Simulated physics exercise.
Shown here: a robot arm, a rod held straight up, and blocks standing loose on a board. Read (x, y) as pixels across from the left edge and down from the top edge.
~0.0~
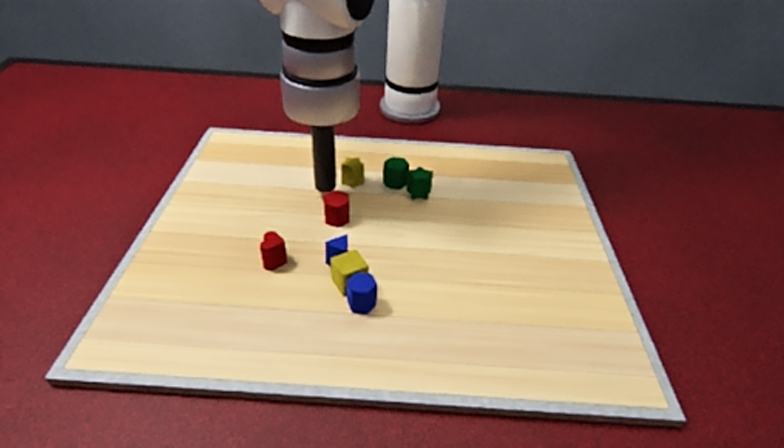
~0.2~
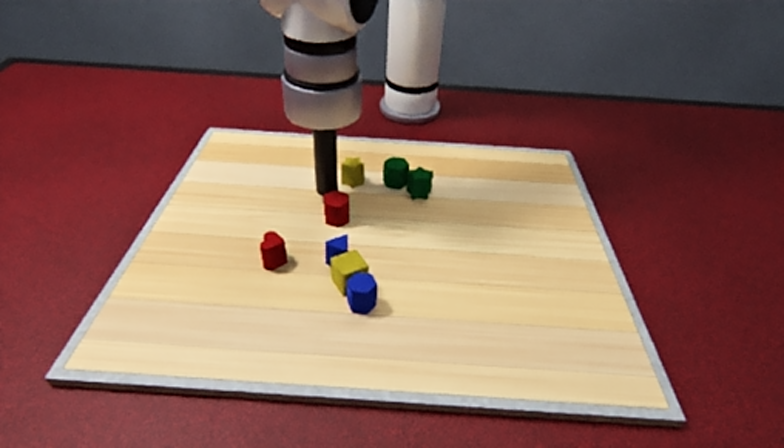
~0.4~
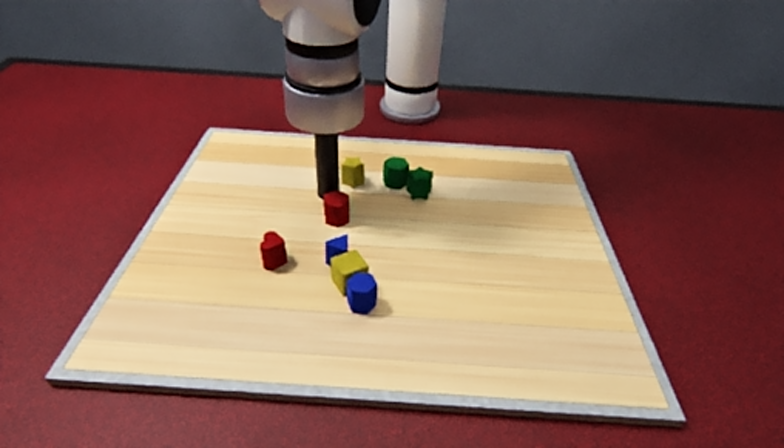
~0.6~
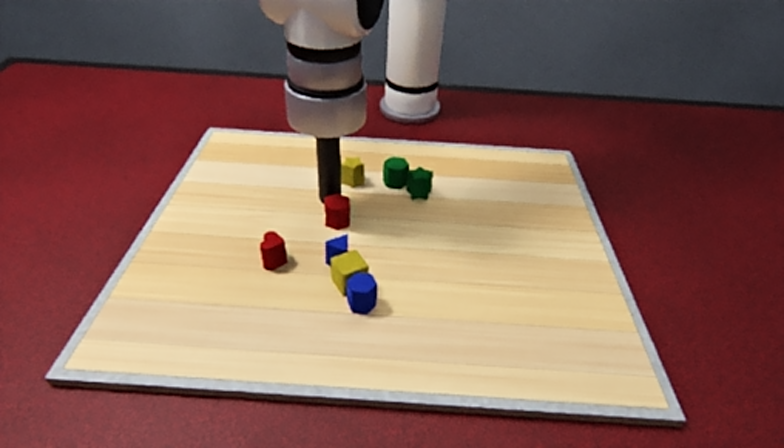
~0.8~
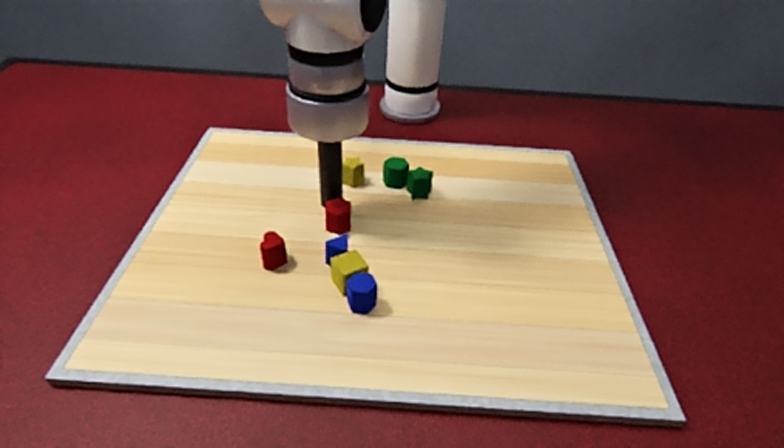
A robot arm lowers its dark rod toward the viewer and slightly nudges a red block.
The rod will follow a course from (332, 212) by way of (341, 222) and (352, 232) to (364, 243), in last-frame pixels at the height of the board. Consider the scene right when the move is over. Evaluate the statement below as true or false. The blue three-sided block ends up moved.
That is true.
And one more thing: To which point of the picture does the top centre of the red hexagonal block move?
Somewhere near (356, 238).
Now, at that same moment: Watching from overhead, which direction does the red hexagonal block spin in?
Seen from above, clockwise.
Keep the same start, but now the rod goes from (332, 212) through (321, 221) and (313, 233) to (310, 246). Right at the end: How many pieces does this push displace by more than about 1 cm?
I foresee one block being moved.
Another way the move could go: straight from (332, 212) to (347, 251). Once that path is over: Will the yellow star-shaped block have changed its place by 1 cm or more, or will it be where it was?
It is still where it was.
What follows on the original path. Halfway along, rod at (347, 219); red hexagonal block at (345, 223), turned 35° clockwise.
At the end, rod at (364, 234); red hexagonal block at (356, 238), turned 60° clockwise; blue three-sided block at (337, 249), turned 60° clockwise; yellow four-sided block still.
